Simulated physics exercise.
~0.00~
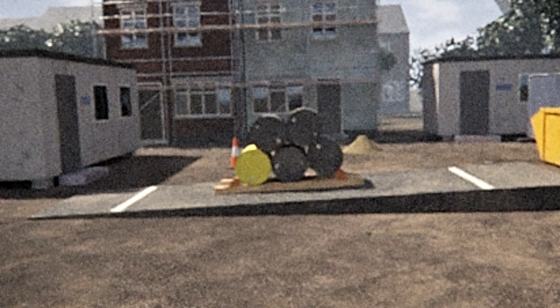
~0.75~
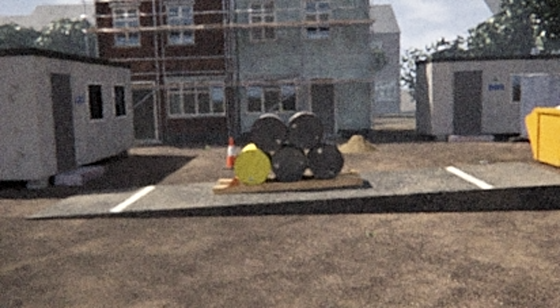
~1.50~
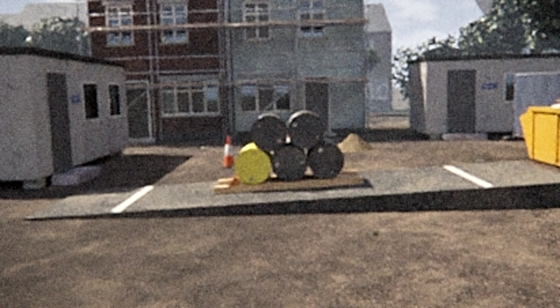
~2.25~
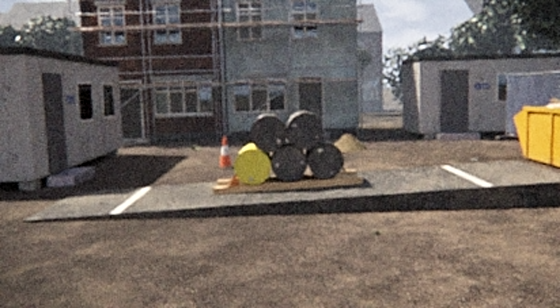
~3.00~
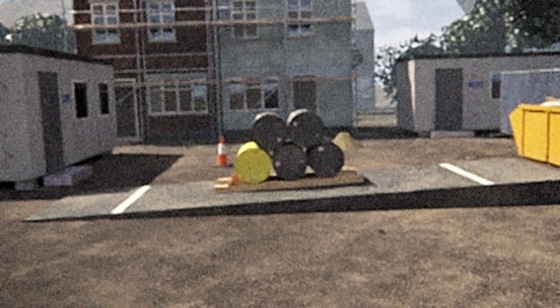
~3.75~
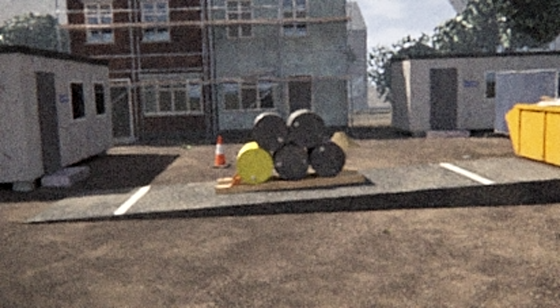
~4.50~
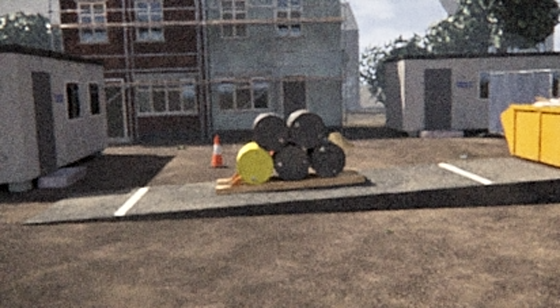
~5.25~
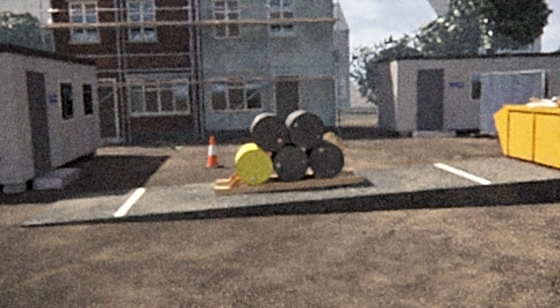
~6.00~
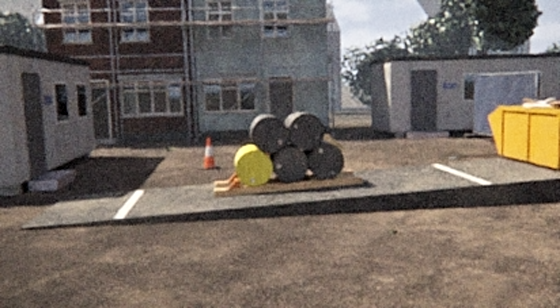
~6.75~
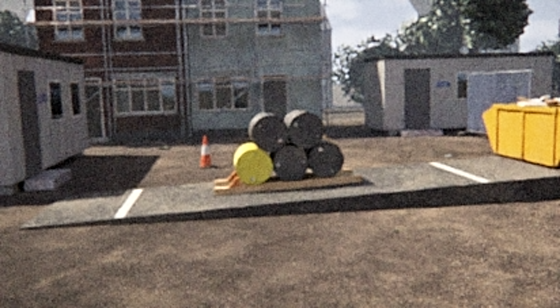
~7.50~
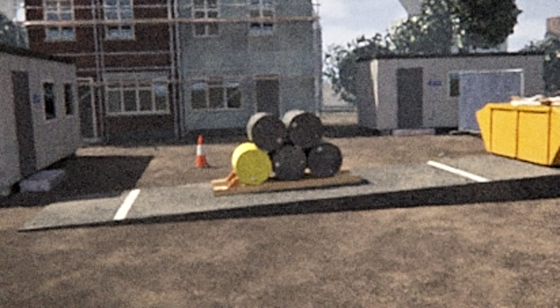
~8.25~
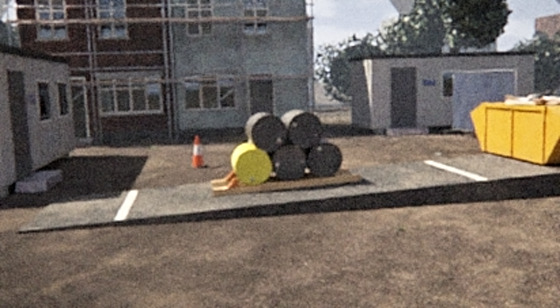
Nothing in the stack of five drums moves, and only the view drifts slowly sideways around a building site seen from ground level. One yellow drum sits at the lower left, with dark drums beside and above it, on timber bearers across a gently sloping grey pad. White lines mark the pad on either side, and an orange and white cone stands behind. Scaffolded brick and grey houses, pale cabins and a yellow skip at the right shift against the stack as the view slides. The drums stay piled on the timbers to the end, none reaching a line.
